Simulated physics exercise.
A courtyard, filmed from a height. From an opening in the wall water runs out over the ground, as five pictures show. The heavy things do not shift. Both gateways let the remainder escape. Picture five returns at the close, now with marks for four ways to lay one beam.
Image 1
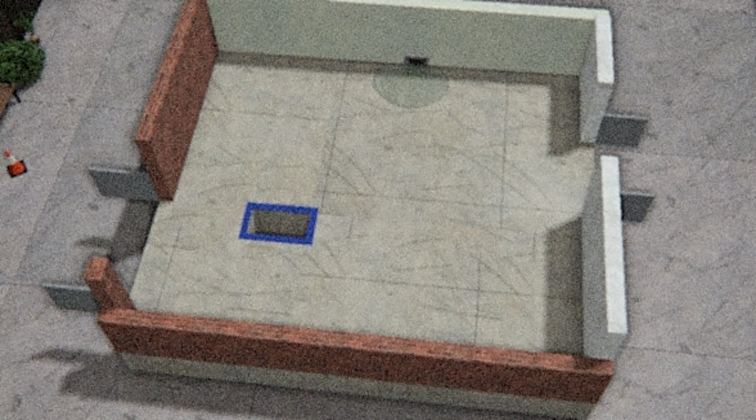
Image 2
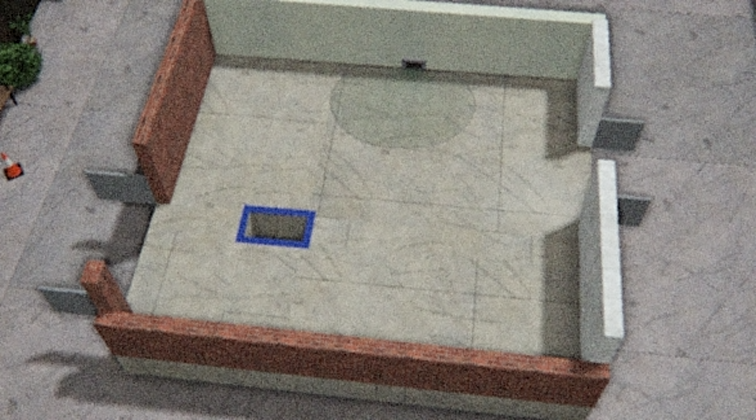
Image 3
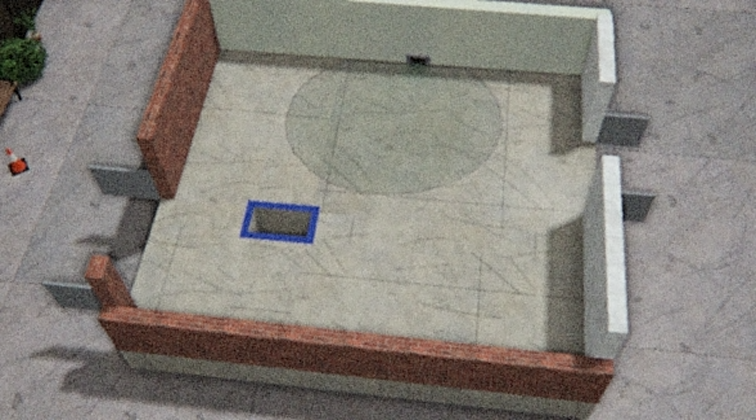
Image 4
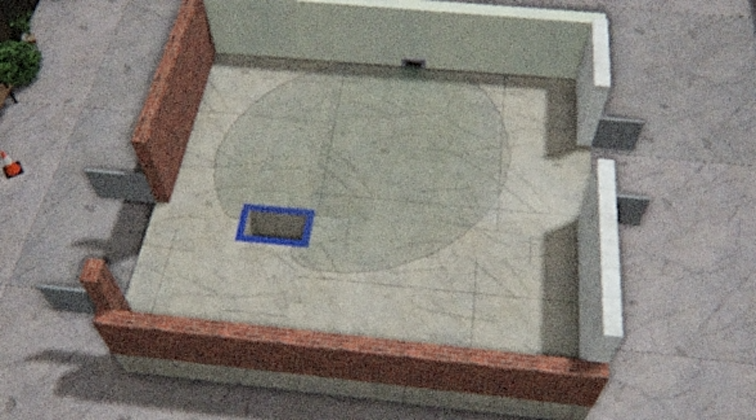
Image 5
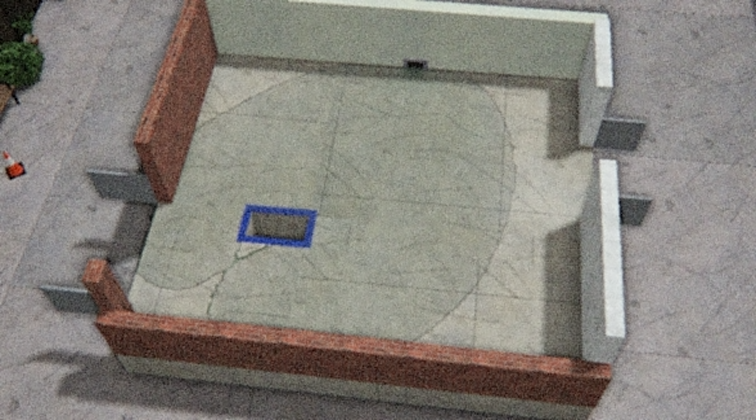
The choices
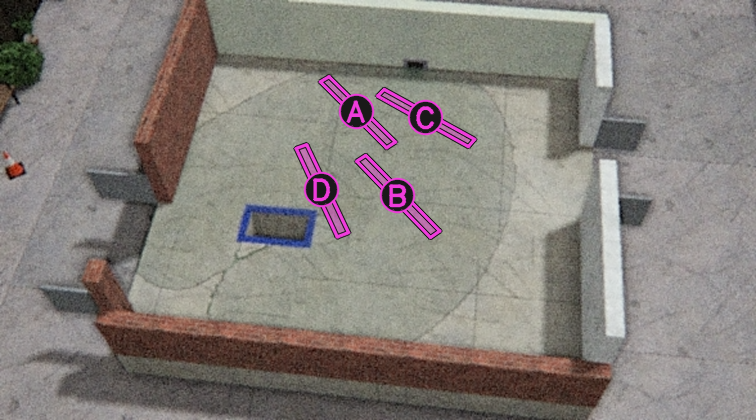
We see, from above, a walled yard with open gates, where a dark wet patch spreads from an opening in the back wall across the pale floor, reaching around the blue-edged gully and on toward the front brick wall.
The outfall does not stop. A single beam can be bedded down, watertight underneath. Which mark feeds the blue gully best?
Best: B.
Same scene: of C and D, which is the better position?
C it is.
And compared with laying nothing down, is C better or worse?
Worse.
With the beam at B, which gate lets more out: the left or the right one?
More leaves on the left.
On the marked copy, A from (324, 79) to (391, 144); B from (361, 158) to (435, 234); C from (380, 92) to (471, 142); D from (301, 146) to (342, 234).
For position A, about 6 % of the stream goes into the blue gully, about 94 % out by the gates.
For position B, about 22 % of the stream goes into the blue gully, about 77 % out by the gates.
For position C, about 7 % of the stream goes into the blue gully, about 92 % out by the gates.
For position D, next to none of the stream goes into the blue gully, about 98 % out by the gates.
